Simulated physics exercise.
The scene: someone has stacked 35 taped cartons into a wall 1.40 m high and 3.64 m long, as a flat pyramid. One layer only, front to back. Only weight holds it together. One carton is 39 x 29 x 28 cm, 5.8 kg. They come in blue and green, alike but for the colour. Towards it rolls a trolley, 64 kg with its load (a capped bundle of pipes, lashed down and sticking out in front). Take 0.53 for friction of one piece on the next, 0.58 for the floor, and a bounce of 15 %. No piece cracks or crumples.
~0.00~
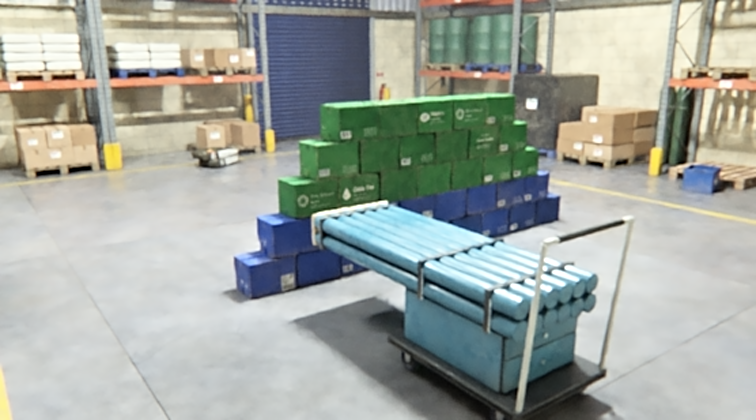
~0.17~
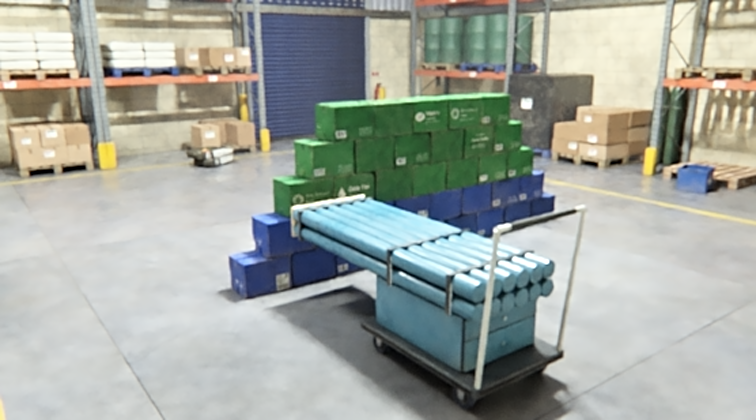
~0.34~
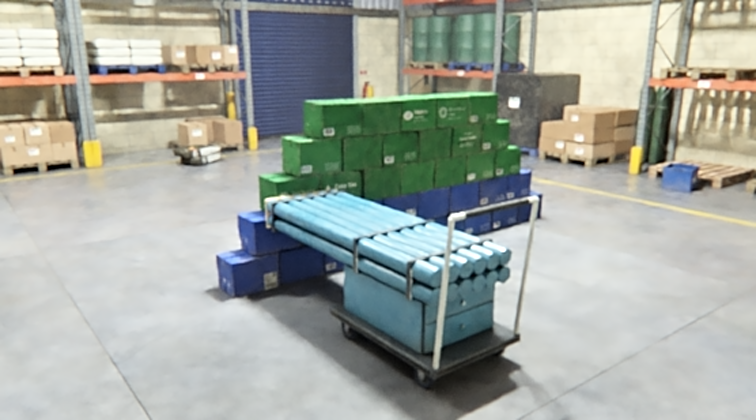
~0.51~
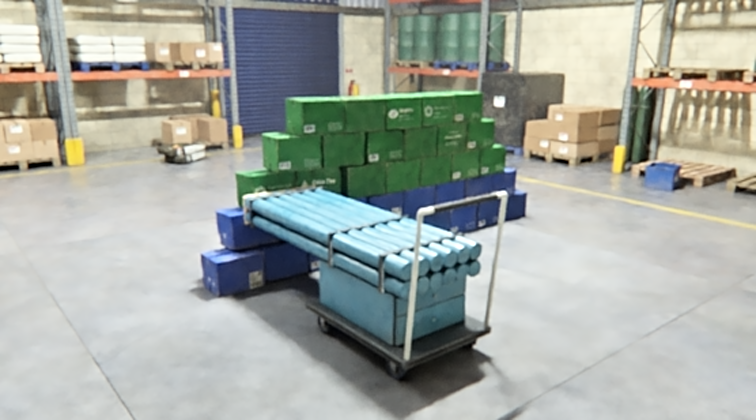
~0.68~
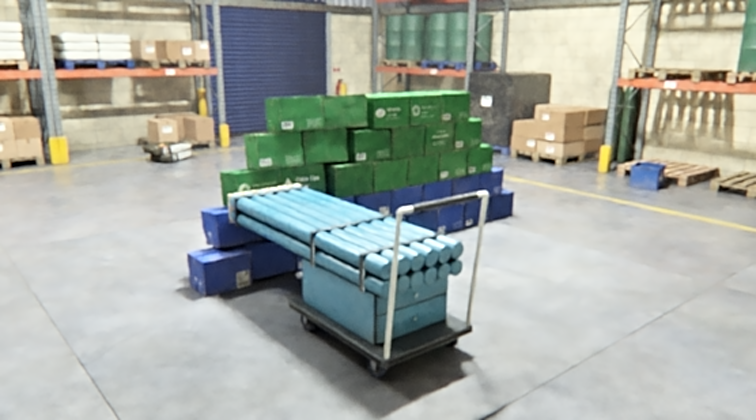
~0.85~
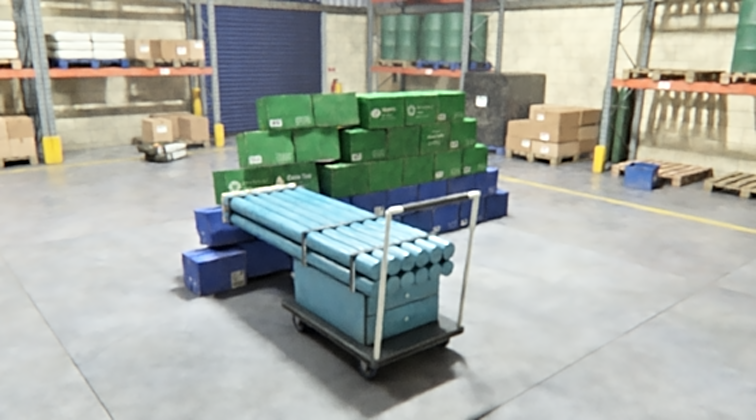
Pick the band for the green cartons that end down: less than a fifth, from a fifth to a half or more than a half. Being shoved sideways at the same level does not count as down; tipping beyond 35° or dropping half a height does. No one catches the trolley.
It comes to from a fifth to a half.
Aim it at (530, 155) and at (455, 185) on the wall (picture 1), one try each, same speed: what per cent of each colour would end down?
Blue 10 then 0, green 30 then 0 per cent.
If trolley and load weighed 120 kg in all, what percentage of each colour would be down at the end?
Then blue 20, green 30 per cent.
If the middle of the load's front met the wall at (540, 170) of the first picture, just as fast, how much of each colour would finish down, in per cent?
In that case blue 20, green 30 per cent.
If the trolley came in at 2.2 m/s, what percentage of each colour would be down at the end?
In that case blue 20, green 20 per cent.
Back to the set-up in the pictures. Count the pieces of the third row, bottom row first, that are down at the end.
2 from that row.
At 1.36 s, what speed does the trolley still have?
Roughly 0.0 m/s.
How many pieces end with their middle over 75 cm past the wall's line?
About 4.
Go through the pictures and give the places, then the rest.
In the first frame (each place is the centre of the face we see best; the camera pans a little), load (317, 226) 43 cm short of the wall; top green carton (471, 113); top blue carton (451, 206); all as stacked.
Load (295, 218) 19 cm short of the wall; top green carton (466, 113), in the second frame.
Load (269, 210) 25 mm into the wall's line; top green carton (454, 112); 3 have shifted, in the third frame.
Load (247, 206) 13 cm into the wall's line; top green carton (439, 110); steepest lean 4°, the carton at (256, 229); 9 have shifted, in the fourth frame.
Load (232, 205) 15 cm into the wall's line; top green carton (427, 110); steepest lean 7°, the carton at (346, 111); 9 have shifted, in the fifth frame.
Load (225, 204) 16 cm into the wall's line; top green carton (422, 110); top blue carton (403, 202); steepest lean 12°, the carton at (295, 180); 9 have shifted, in the sixth frame.
By 1.10 s, load 17 cm past the wall's line, stopped; none of the 18 green cartons down (0 of 35 in all colours); top green carton unmoved.
By 1.36 s, load 17 cm past the wall's line, stopped; 6 of the 18 green cartons down (8 of 35 in all colours); top green carton unmoved.
When it is over (2.3 s), load 17 cm past the wall's line, stopped; 6 of the 18 green cartons down (8 of 35 in all colours); top green carton unmoved; top blue carton unmoved. That is 33 per cent. In pixels of the last frame, middles, top green carton near (411, 108), top blue carton near (393, 199).
